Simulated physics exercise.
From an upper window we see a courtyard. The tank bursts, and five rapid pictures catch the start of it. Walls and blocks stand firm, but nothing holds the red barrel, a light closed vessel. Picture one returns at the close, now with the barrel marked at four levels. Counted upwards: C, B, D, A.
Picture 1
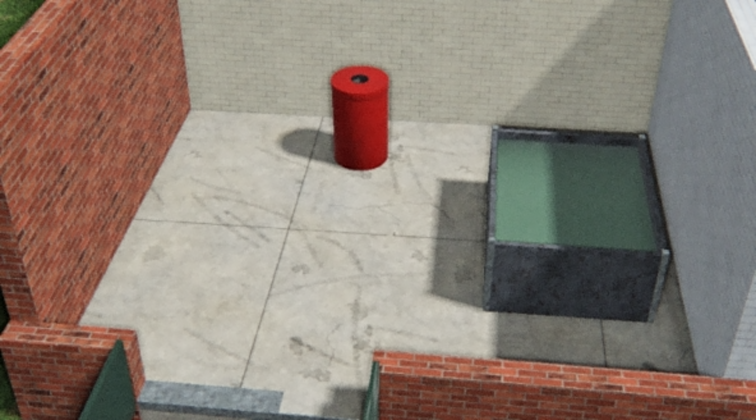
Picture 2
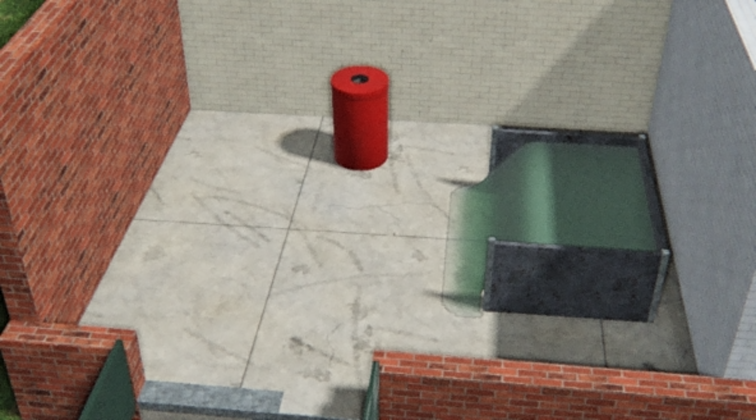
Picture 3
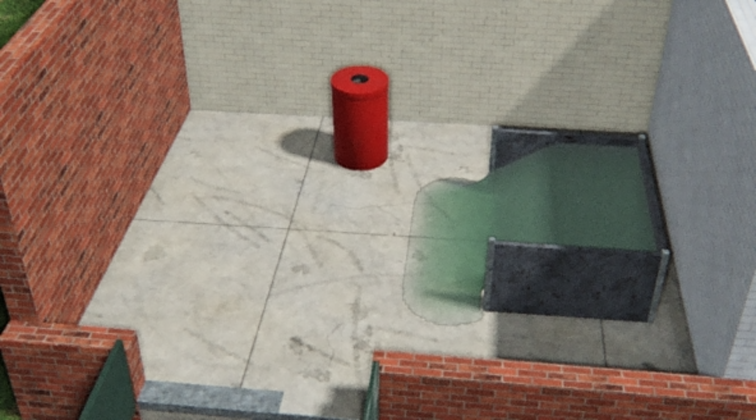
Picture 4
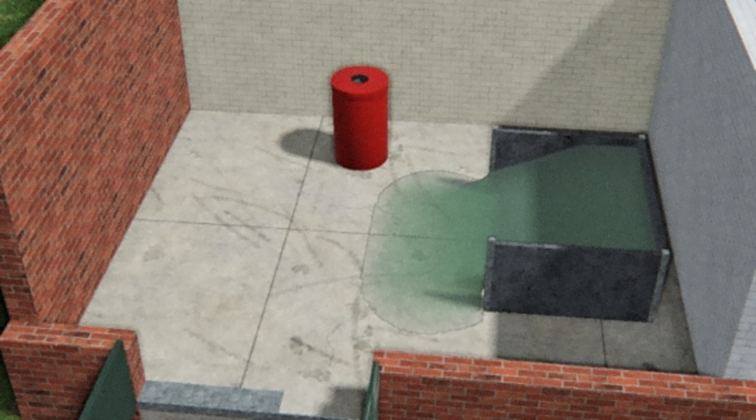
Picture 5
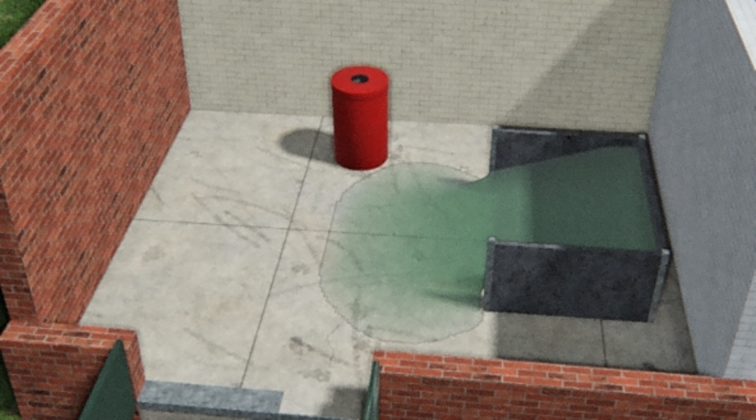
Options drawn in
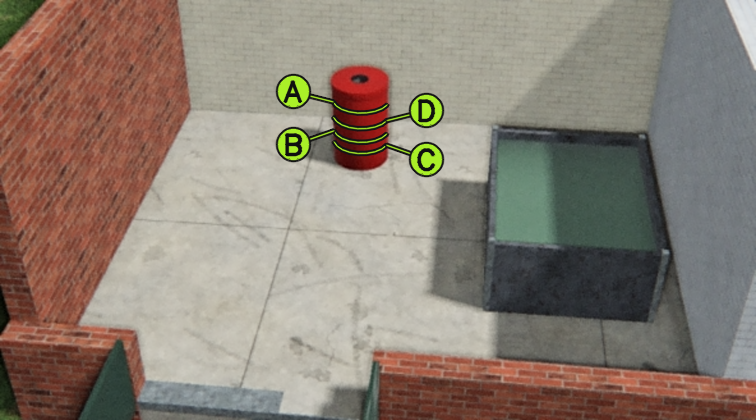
Green water pouring from the open left side of a dark tank and spreading across a walled courtyard near a red barrel.
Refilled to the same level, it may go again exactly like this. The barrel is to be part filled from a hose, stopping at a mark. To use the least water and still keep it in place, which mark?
It is C.
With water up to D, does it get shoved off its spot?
No.
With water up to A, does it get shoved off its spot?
No.
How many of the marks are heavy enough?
All of the four.
On the marked copy, A at (357, 113); B at (357, 142); C at (358, 153); D at (357, 128); from the bottom up C, B, D, A.
With A, it does not move.
With B, it does not move.
With C, it does not move.
With D, it does not move.
